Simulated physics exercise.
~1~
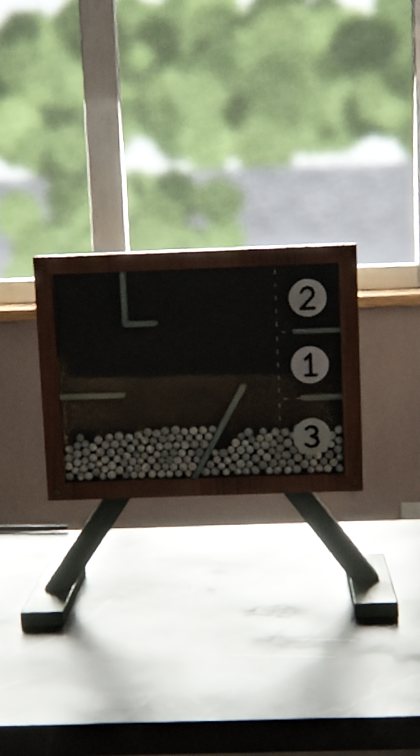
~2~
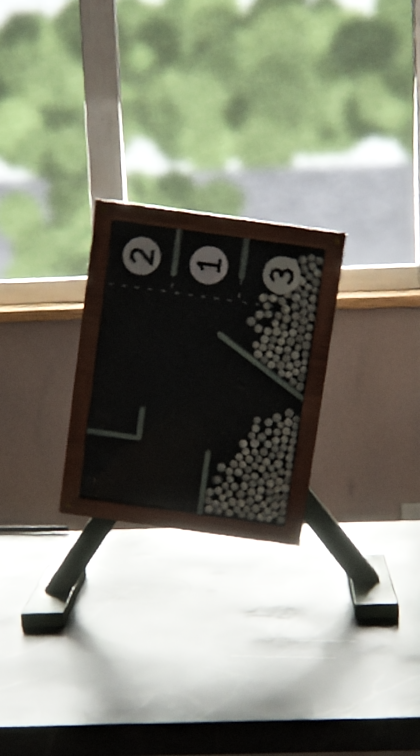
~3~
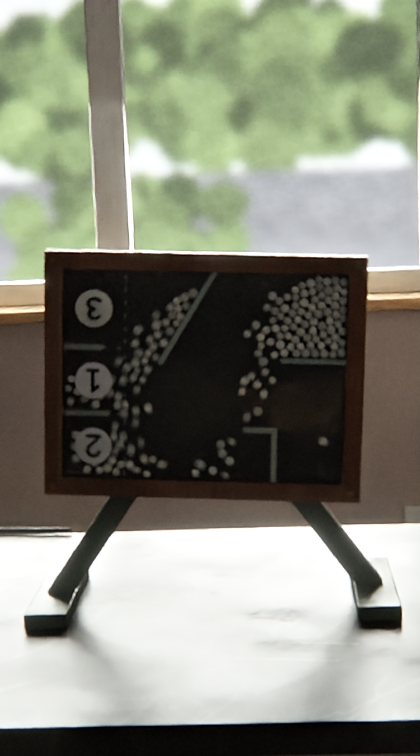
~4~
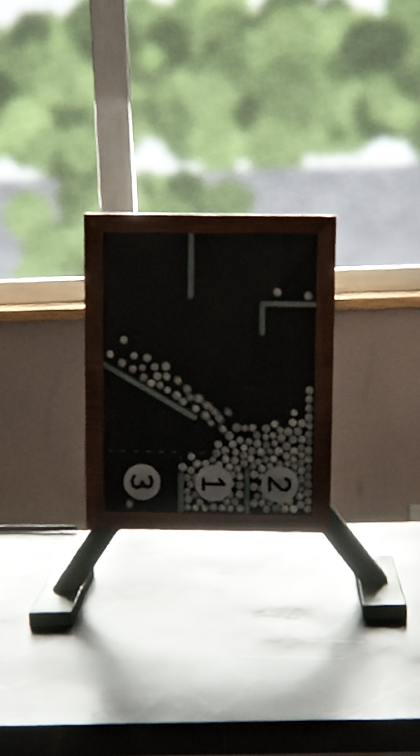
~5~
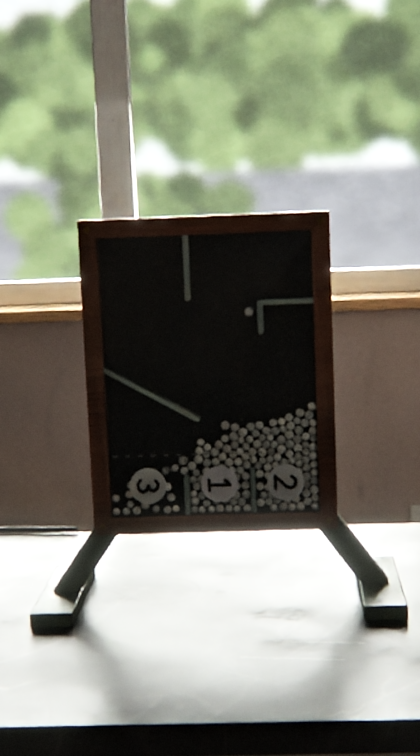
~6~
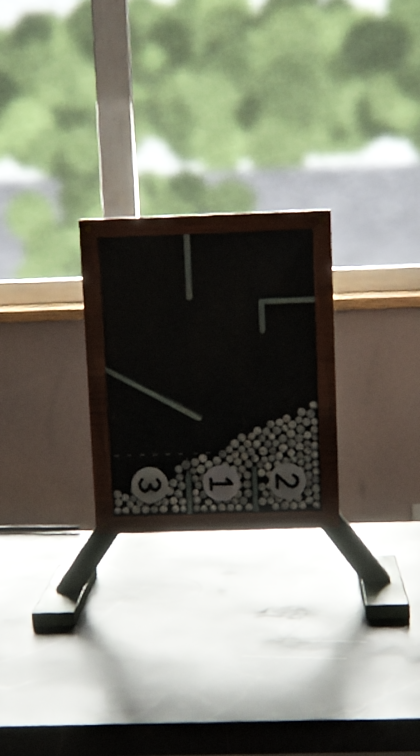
At the start, a wood-framed dark case stands upright on a stand before a window, small white beads lying along its bottom and three numbered pockets at its right. The case turns anticlockwise onto its side, and the beads heap up in two piles at the lower right. It continues past upside down, beads spilling off the inner bars and pouring toward the pockets. As it comes onto its other side, they slide down the slanted bar into the pockets, now at the bottom. Finally the case rests there, the beads settled in a slope, highest at the right, across all three pockets.
